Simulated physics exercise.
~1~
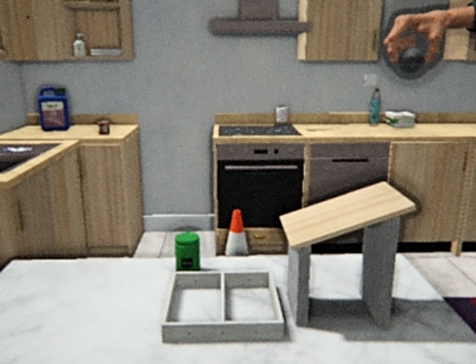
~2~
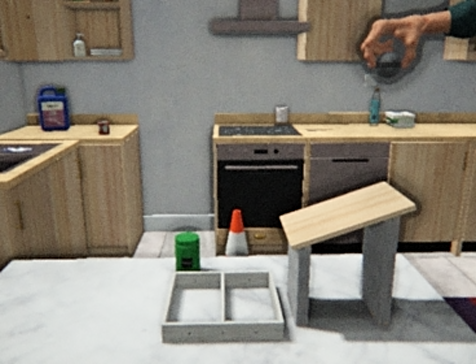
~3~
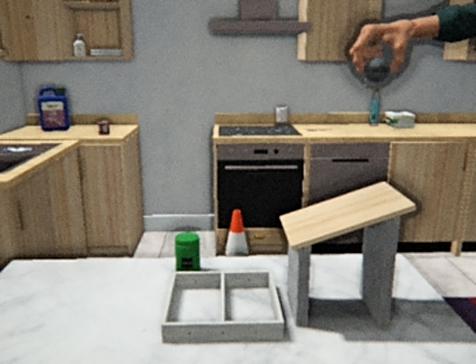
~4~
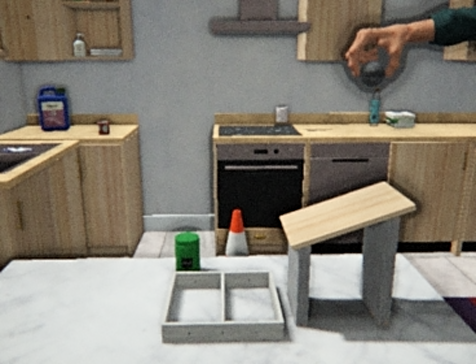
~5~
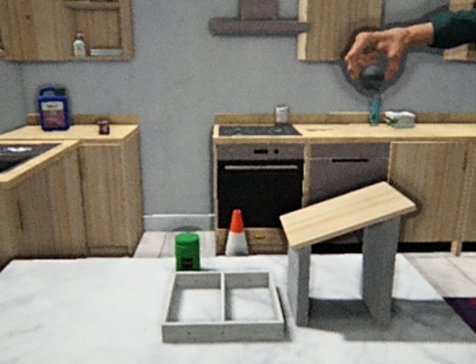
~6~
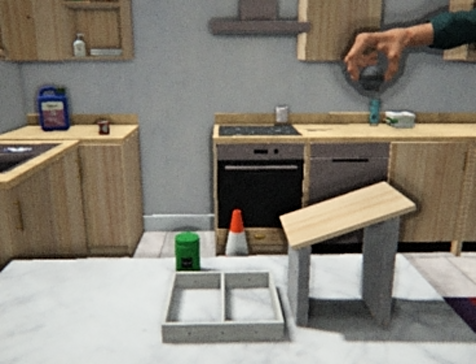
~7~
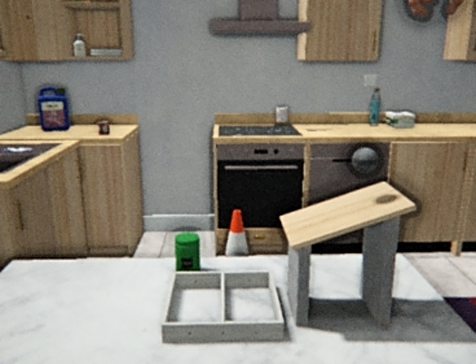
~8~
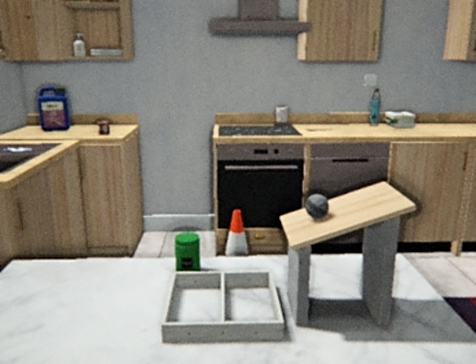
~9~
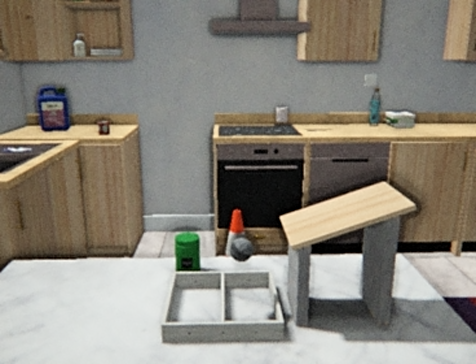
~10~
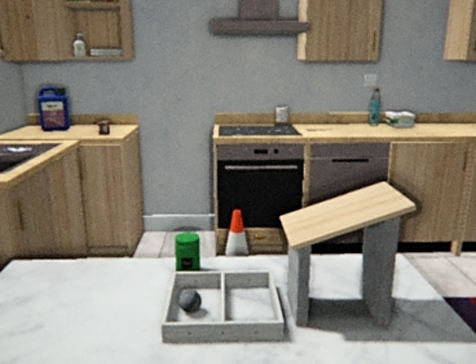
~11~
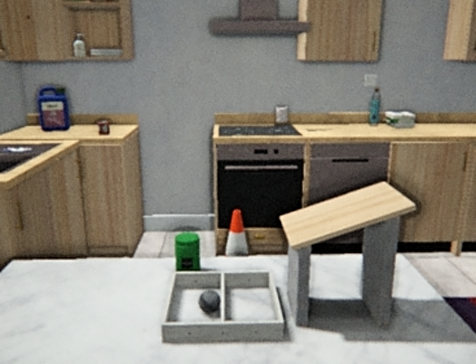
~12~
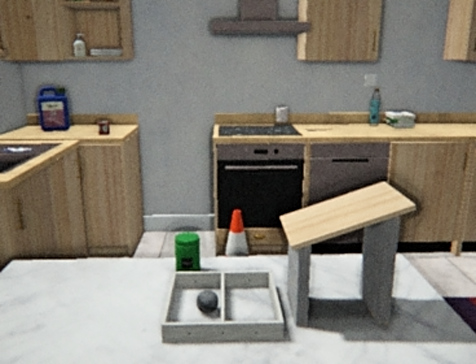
We see a hand holding a grey ball above a sloping board, beside a two-bay tray and a green jar on a marble surface. The hand lets go, and the ball drops toward the board, travels down leftward, and comes to rest in the tray's farther, left bay.
